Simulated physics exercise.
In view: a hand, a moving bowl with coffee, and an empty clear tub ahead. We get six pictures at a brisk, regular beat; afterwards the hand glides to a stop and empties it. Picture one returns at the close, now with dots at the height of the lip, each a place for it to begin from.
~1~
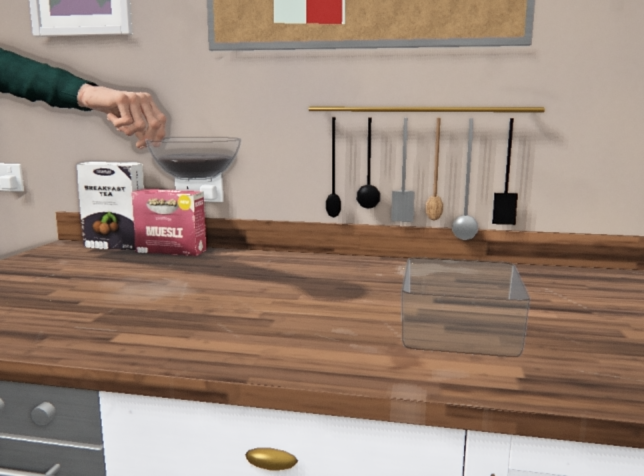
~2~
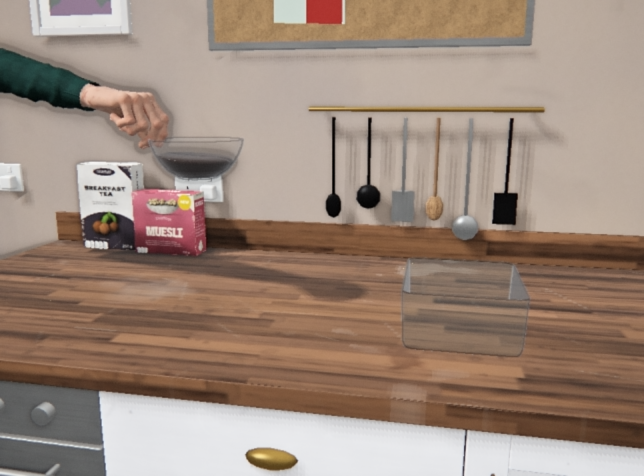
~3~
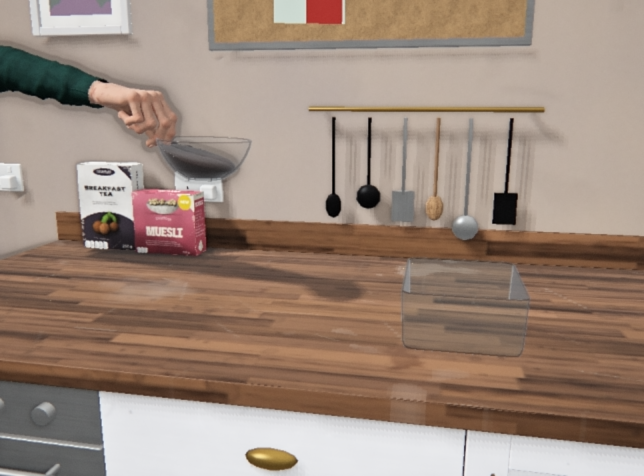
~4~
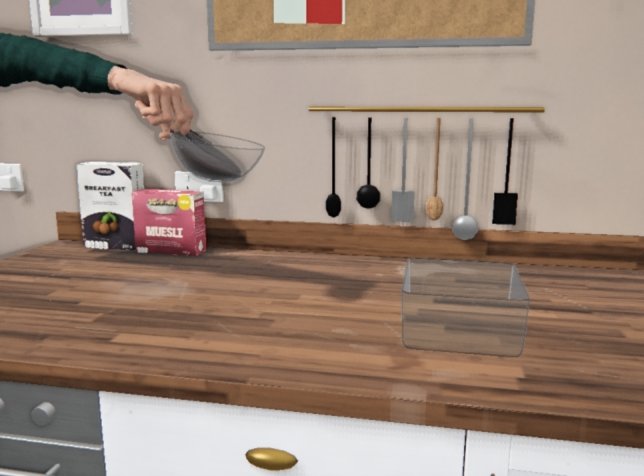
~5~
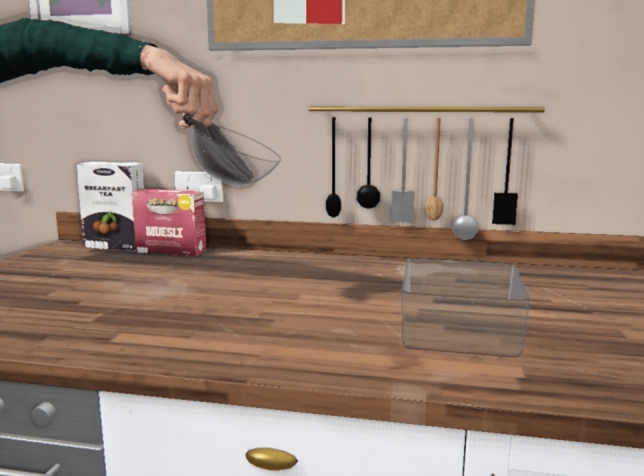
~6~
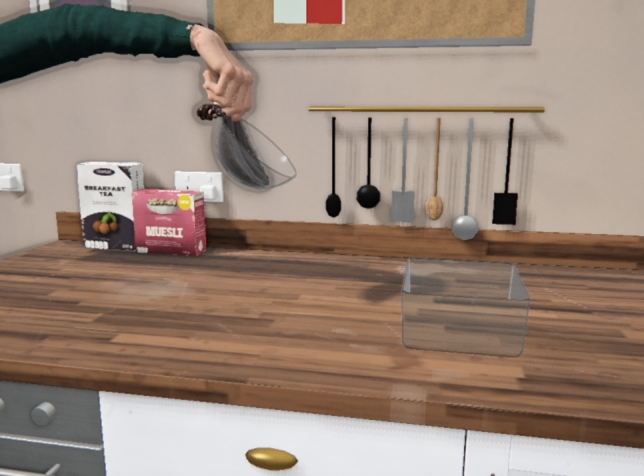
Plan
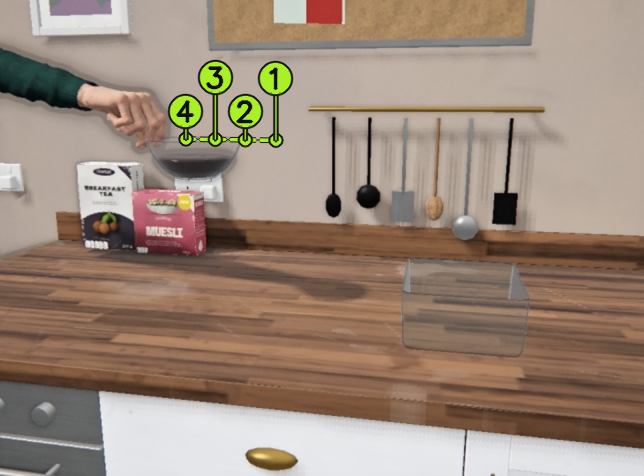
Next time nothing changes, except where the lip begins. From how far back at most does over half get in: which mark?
Take 1.
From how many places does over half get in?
One of them.
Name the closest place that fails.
2 it is.
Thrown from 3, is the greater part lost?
Yes.
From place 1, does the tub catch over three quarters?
No.
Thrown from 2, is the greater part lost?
Yes, that goes wrong.
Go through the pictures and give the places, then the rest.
The first picture shows upright, lip at (237, 139); tub from (402, 346) to (523, 356); nothing has left yet.
The second picture shows upright, lip at (240, 139); nothing has left yet.
The third picture shows upright, lip at (248, 141); nothing has left yet.
The fourth picture shows tipped about 10°, lip at (262, 148); coffee is over the rim, down to (180, 131).
The fifth picture shows tipped about 24°, lip at (278, 160); coffee is over the rim, down to (206, 125).
The sixth picture shows tipped about 42°, lip at (294, 176); coffee is over the rim, down to (205, 119).
On the marked copy, 1 at (275, 140); 2 at (245, 139); 3 at (215, 139); 4 at (185, 139).
If 1 is chosen, about 64 % lands in the tub, 16 % falls short and 19 % goes beside or beyond.
If 2 is chosen, about 33 % lands in the tub, 57 % falls short and 10 % goes beside or beyond.
If 3 is chosen, about 4 % lands in the tub, 93 % falls short and 3 % goes beside or beyond.
If 4 is chosen, about 1 % lands in the tub, 98 % falls short.
